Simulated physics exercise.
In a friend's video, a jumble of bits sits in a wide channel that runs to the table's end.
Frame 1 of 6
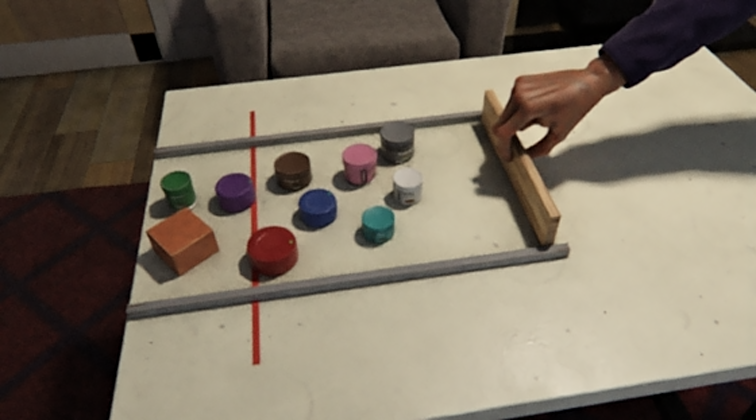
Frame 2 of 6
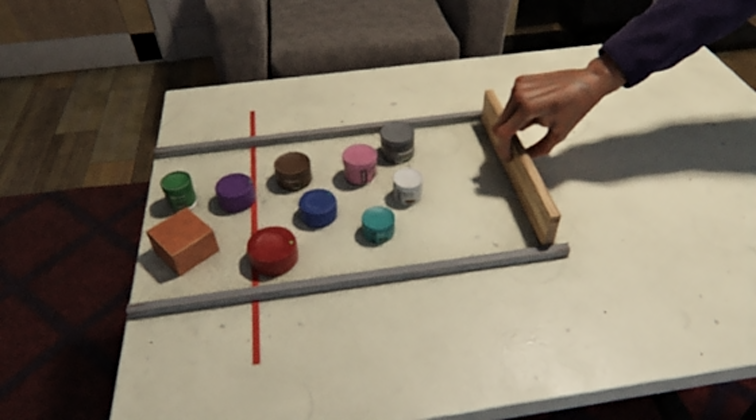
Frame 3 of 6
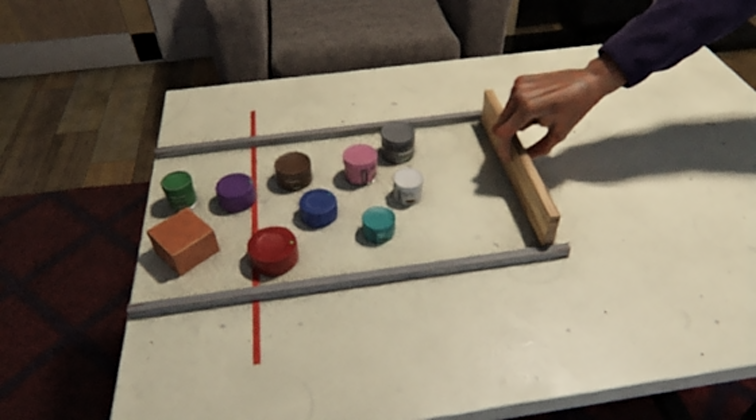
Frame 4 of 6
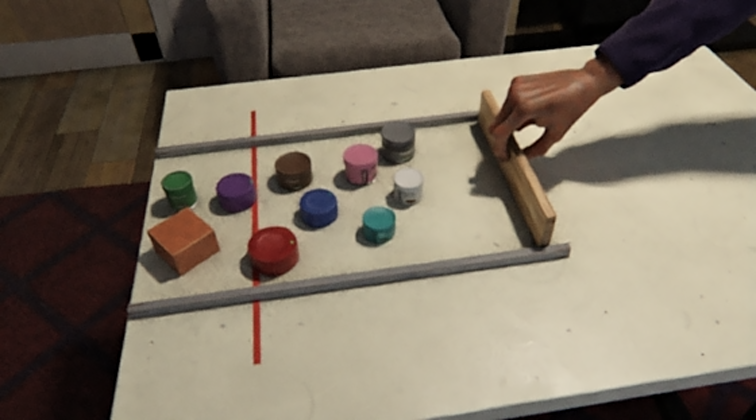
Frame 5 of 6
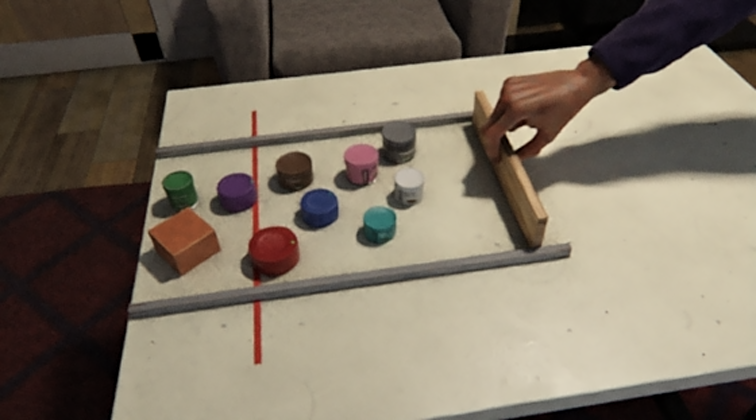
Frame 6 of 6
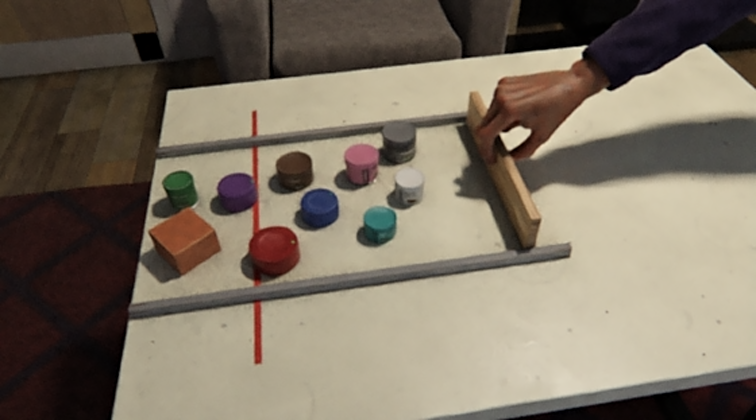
A hand in a dark purple sleeve grips a wooden board standing across the right of a channel between two grey strips on a pale table, seen from above at an angle. Green, purple, brown, pink, grey, white, blue, teal and red tubs and an orange block sit left of it, near a red line. The hand slides the board slightly left, while the tubs, block and view stay practically still.
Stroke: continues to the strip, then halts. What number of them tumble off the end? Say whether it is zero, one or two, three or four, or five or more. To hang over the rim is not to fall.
I expect that zero fall off.
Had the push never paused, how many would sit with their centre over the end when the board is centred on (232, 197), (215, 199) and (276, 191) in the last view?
In order of the places given, that's 0, 1 and 0.
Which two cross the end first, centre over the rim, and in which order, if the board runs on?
The green tin goes first, followed by the orange block.
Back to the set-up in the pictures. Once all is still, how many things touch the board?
4 in contact.
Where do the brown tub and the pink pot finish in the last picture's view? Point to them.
Final spots - brown tub (207, 176), pink pot (237, 182).
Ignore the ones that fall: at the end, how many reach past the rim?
The answer comes to 0.
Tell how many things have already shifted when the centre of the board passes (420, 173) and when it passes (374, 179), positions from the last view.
The count is 2 at the first point and 4 at the second.
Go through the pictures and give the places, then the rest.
Green tin (179, 192); orange block (183, 241); purple lid (236, 193); board (516, 162); tape (254, 211), in the first picture.
Orange block (183, 241); red lid (273, 251), in the second picture.
Purple lid (236, 192); board (515, 162), in the third picture.
Green tin (180, 192); brown tub (294, 171), in the fourth picture.
Orange block (185, 241); white tub (410, 187), in the fifth picture.
Green tin (182, 191); orange block (185, 240); purple lid (238, 192); board (499, 164); tape (256, 211), in the sixth picture.
Soon after, none off yet; green tin at rest near (182, 191); orange block at rest near (185, 240); purple lid at rest near (238, 192).
At rest, the number that fall off is zero.
